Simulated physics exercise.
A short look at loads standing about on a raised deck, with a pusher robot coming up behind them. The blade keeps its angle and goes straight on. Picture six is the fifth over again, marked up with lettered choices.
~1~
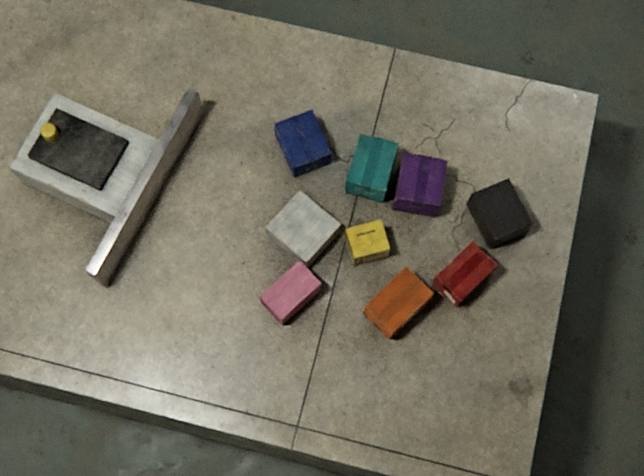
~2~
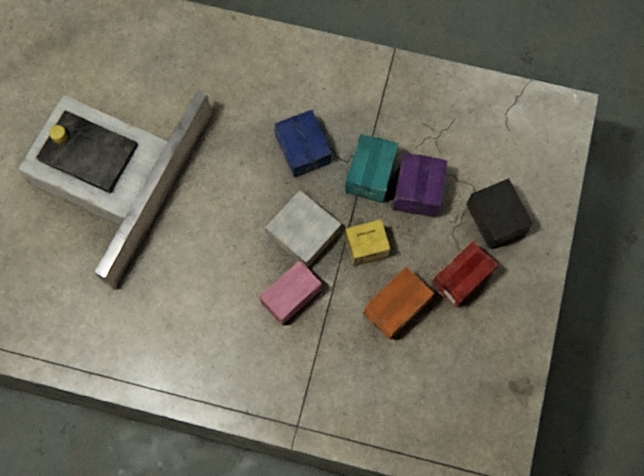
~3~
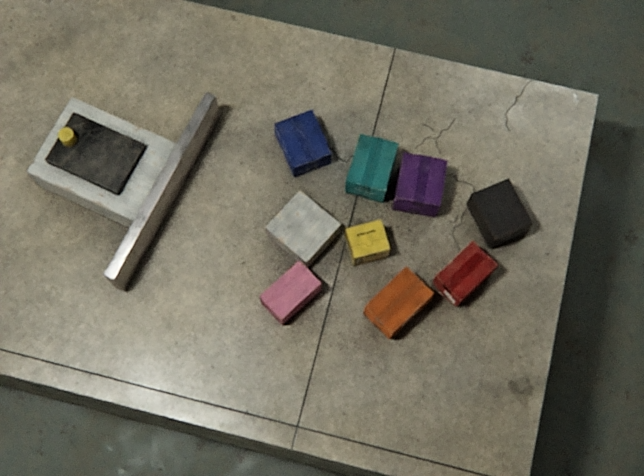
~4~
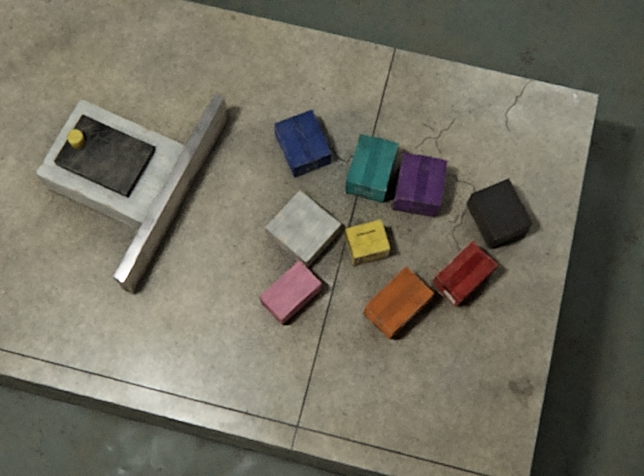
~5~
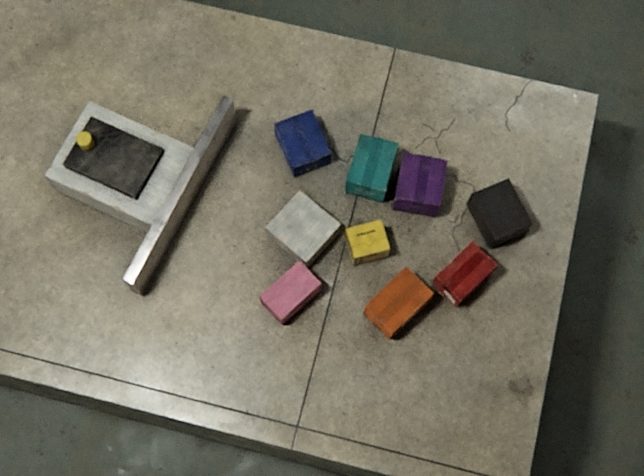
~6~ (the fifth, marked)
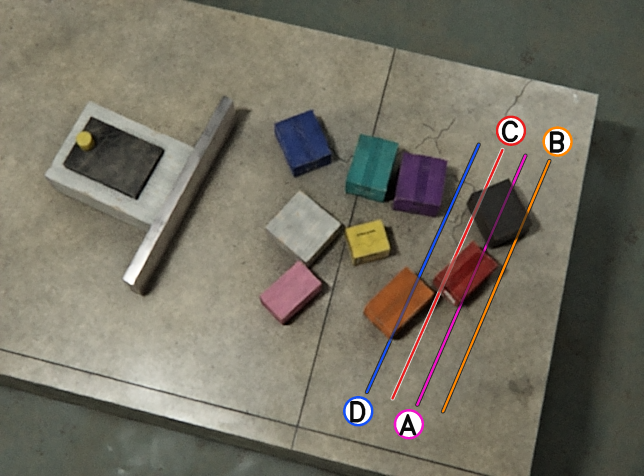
A pusher robot with a wide front blade creeping right across a raised deck toward scattered coloured boxes, which all stay still.
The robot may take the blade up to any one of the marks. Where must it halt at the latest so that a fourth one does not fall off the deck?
The farthest such stop is A.
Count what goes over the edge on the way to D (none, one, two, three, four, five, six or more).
By then, one.
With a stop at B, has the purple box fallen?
Yes.
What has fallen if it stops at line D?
The black crate goes over.
On the marked copy, A at (474, 275); B at (499, 281); C at (450, 269); D at (425, 263).
Taking A. A third of the way, robot (223, 185); blue box (347, 165); turquoise box (387, 176).
Two thirds of the way, robot (328, 211); black crate (563, 247); purple box (526, 221).
When it is over, robot (412, 231); purple box over the edge; red box over the edge; three fallen.
As for the rest, B drops five; C is within the limit but short; D is within the limit but short.
